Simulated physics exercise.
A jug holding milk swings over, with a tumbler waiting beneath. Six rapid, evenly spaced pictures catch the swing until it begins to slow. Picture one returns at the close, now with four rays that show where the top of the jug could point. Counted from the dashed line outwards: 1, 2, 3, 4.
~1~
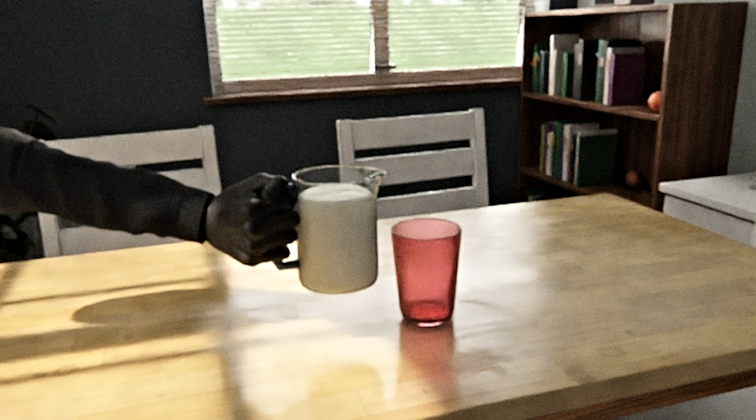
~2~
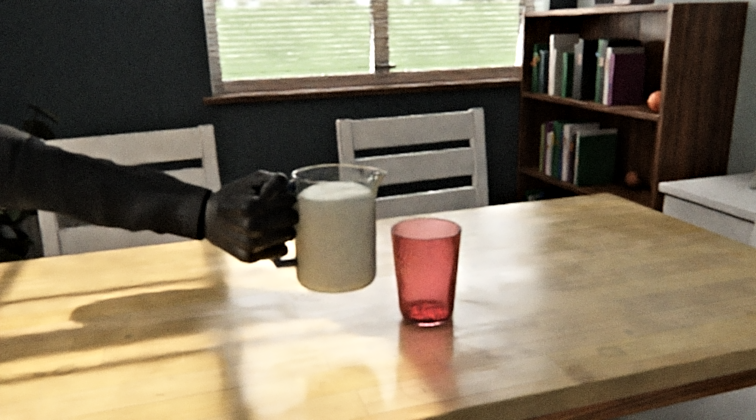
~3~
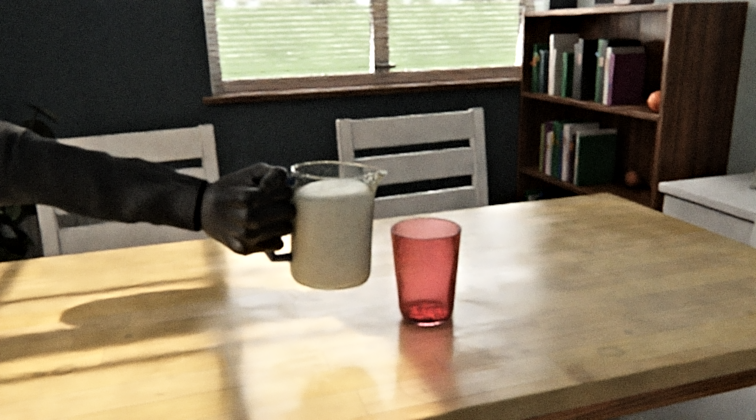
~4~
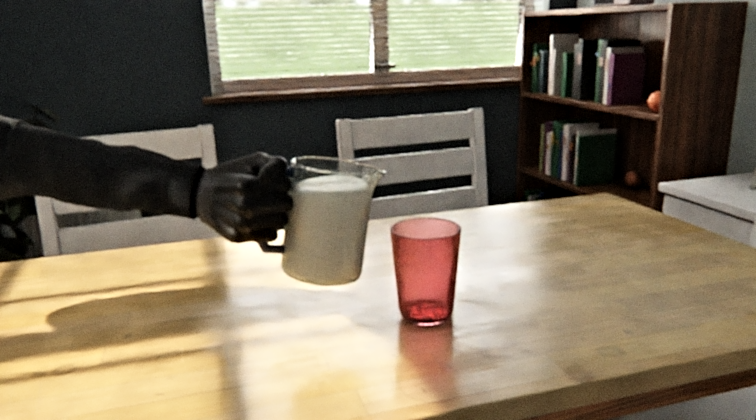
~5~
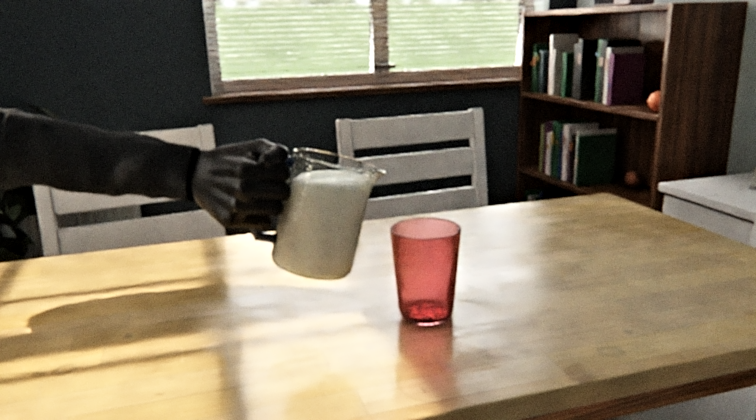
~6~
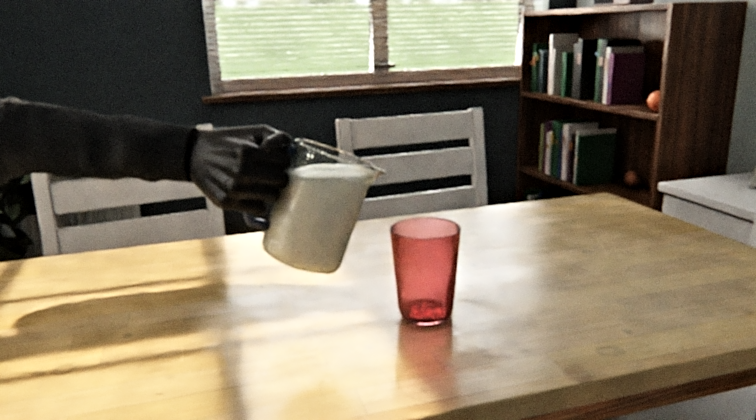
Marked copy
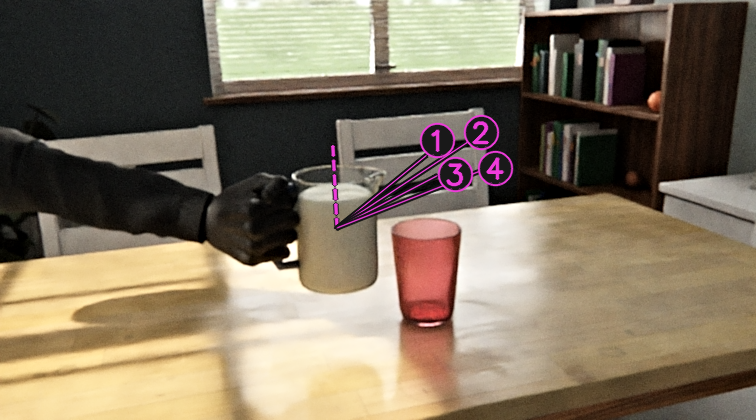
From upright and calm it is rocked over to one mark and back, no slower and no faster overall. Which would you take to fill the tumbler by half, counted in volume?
Use mark 2.
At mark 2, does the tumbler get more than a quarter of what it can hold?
Yes, it does.
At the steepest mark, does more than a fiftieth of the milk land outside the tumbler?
Yes, it does.
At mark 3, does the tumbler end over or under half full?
Over half.
On the marked copy, 1 at (426, 155); 2 at (467, 142); 3 at (437, 175); 4 at (478, 171).
Choosing 1, the tumbler ends with about 37 % of what it can hold.
Choosing 2, the tumbler ends with about 51 % of what it can hold.
Choosing 3, the tumbler ends with about 64 % of what it can hold.
Choosing 4, the tumbler ends with about 67 % of what it can hold; 12 % of the milk is spilt.
